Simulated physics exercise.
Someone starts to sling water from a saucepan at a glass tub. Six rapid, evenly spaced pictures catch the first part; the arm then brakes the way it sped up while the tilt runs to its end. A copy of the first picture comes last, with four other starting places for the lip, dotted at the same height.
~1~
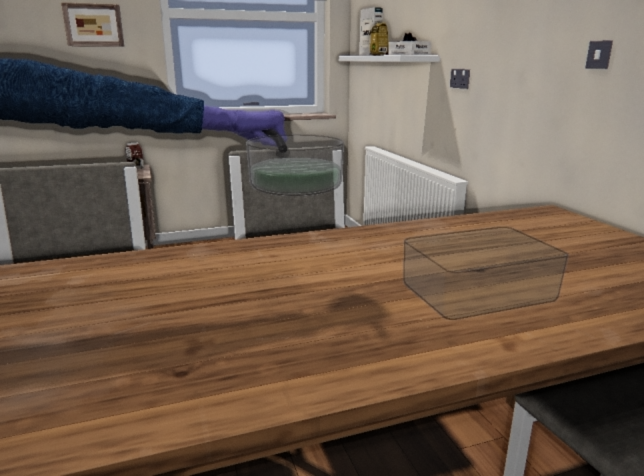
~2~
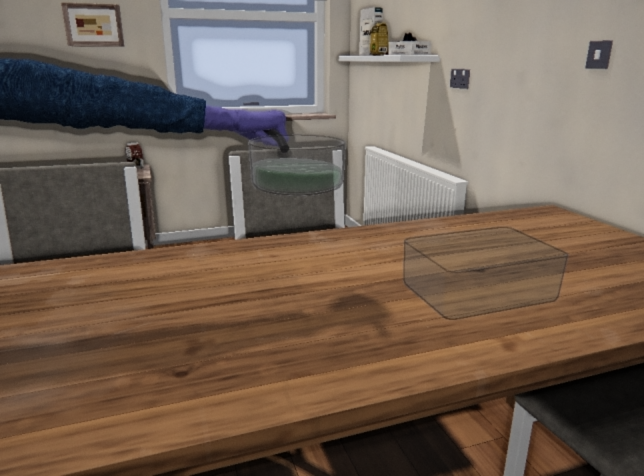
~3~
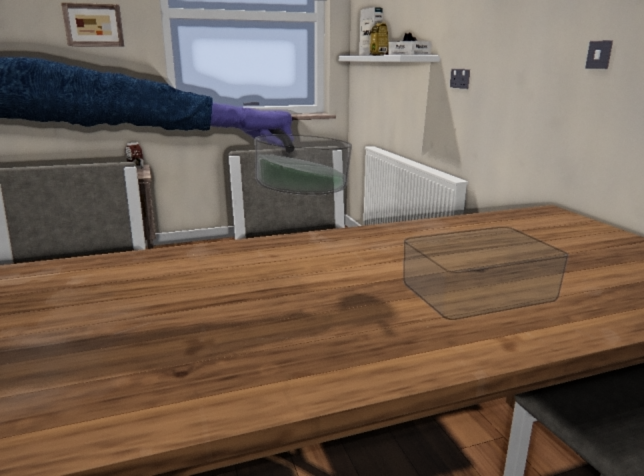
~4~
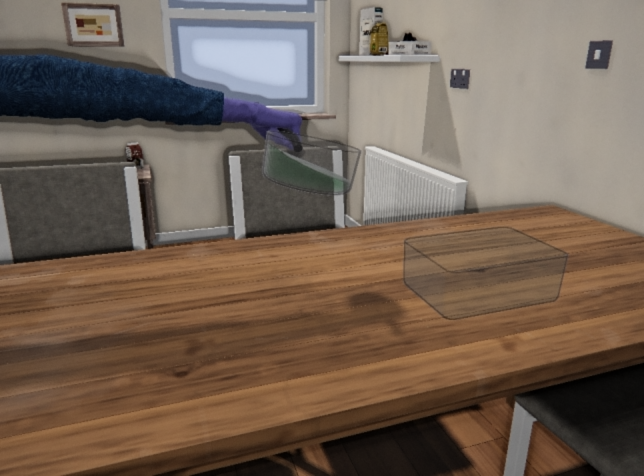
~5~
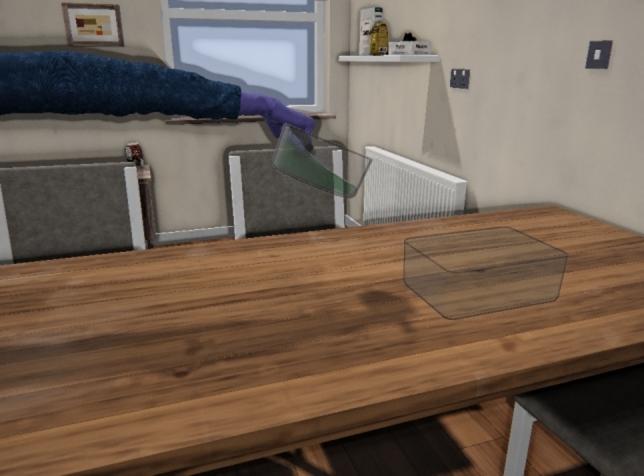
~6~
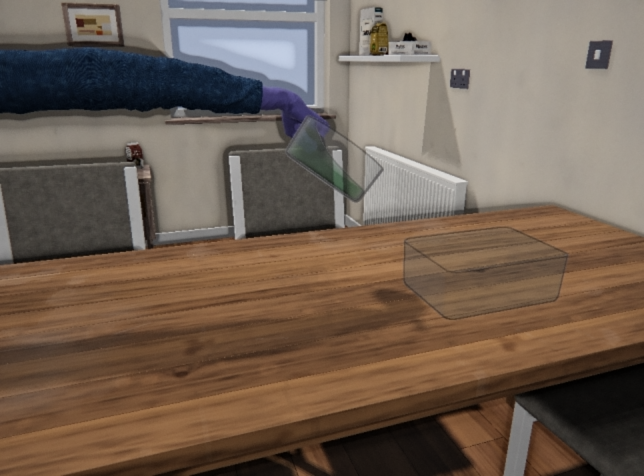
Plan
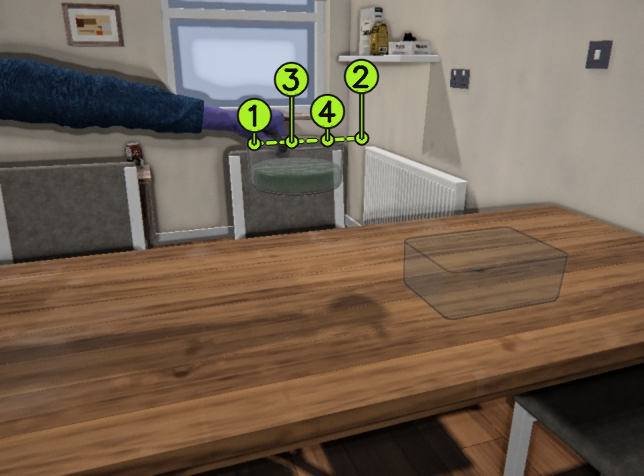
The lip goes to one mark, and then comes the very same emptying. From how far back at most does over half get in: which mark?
The answer is spot 3.
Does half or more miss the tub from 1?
Yes, that goes wrong.
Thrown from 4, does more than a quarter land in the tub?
Yes.
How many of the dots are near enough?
Three of them.
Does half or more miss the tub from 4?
No, that is safe.
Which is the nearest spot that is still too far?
Spot 1.
In lime, 1 at (254, 143); 2 at (361, 138); 3 at (291, 141); 4 at (327, 139).
With 1, about 34 % lands in the tub, 59 % falls short and 6 % goes beside or beyond.
With 2, about 87 % lands in the tub, 10 % falls short and 3 % goes beside or beyond.
With 3, about 68 % lands in the tub, 19 % falls short and 13 % goes beside or beyond.
With 4, about 79 % lands in the tub, 8 % falls short and 13 % goes beside or beyond.
